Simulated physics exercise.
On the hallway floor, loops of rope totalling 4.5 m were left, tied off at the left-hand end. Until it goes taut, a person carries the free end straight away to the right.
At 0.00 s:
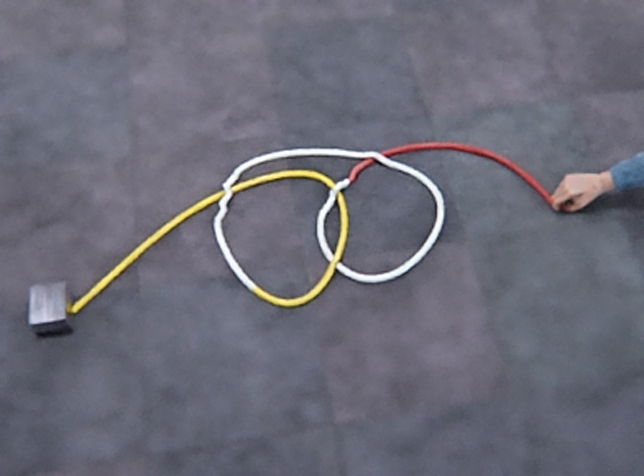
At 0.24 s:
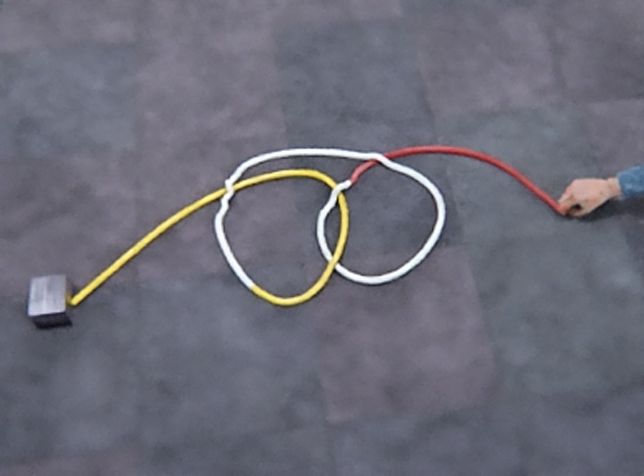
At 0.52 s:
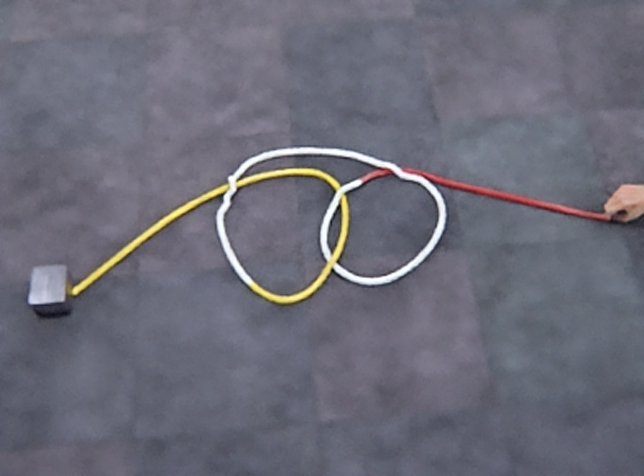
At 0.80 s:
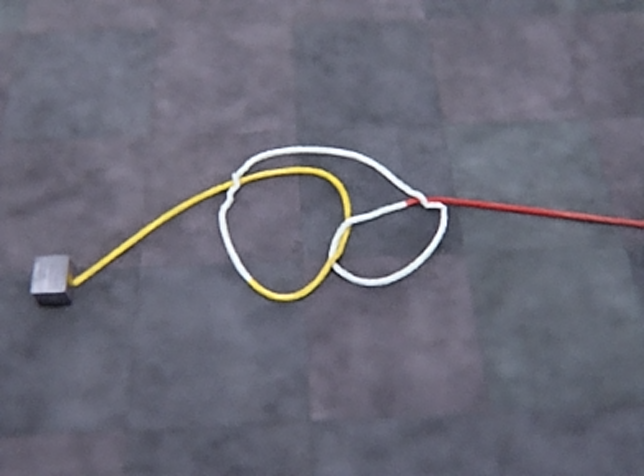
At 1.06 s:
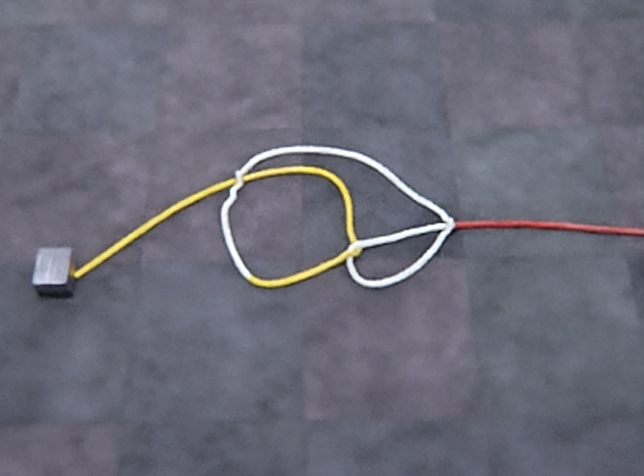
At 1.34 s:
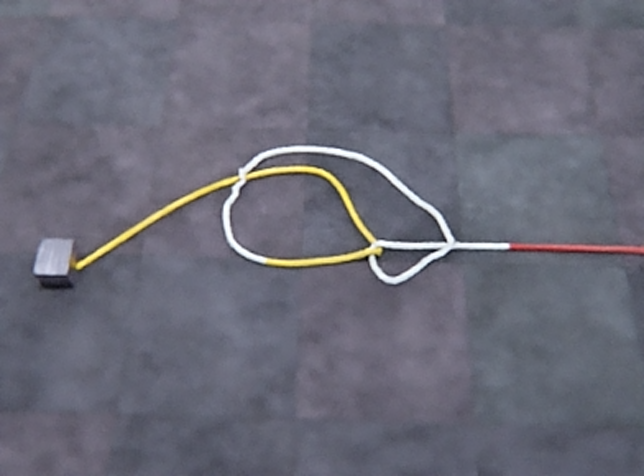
Looped yellow, white and red rope tied to a block on the left, a hand drawing its red end rightward, narrowing the right-hand loop.
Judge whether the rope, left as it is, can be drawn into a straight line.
It can be drawn straight.
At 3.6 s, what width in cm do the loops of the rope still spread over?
Width measured: Some 16 cm.
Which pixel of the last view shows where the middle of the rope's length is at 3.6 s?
Roughly at (516, 229).
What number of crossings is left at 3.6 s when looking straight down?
I count 5 at that moment.
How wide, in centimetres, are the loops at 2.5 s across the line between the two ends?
Roughly 38 cm.
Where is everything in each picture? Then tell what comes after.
In the first picture, shows, crossings (216, 197) white over yellow, (336, 264) yellow over white, (334, 188) white over yellow, (374, 158) white over red; rope runs through (185, 215) (323, 283) (288, 154) (392, 275) (439, 146); grip (559, 209).
In the second picture, shows, rope runs through (186, 212) (291, 153) (443, 150); grip (565, 213).
In the third picture, shows, rope runs through (189, 207) (295, 151) (465, 187); grip (611, 219).
In the fourth picture, shows, rope runs through (192, 202) (300, 150) (517, 209).
In the fifth picture, shows, rope runs through (195, 198) (304, 150) (569, 227).
In the sixth picture, shows, rope runs through (198, 194) (343, 259) (308, 149) (382, 277) (624, 250).
By 2.5 s, the ends are 2.8 m apart, loops still 38 cm across.
By 3.6 s, the ends are 3.5 m apart, loops still 16 cm across.
By 4.7 s, the ends are 4.2 m apart, loops still 14 cm across.
By 5.8 s, the ends are 4.5 m apart, and it runs straight.
By 6.1 s, the ends are 4.5 m apart, and it runs straight.
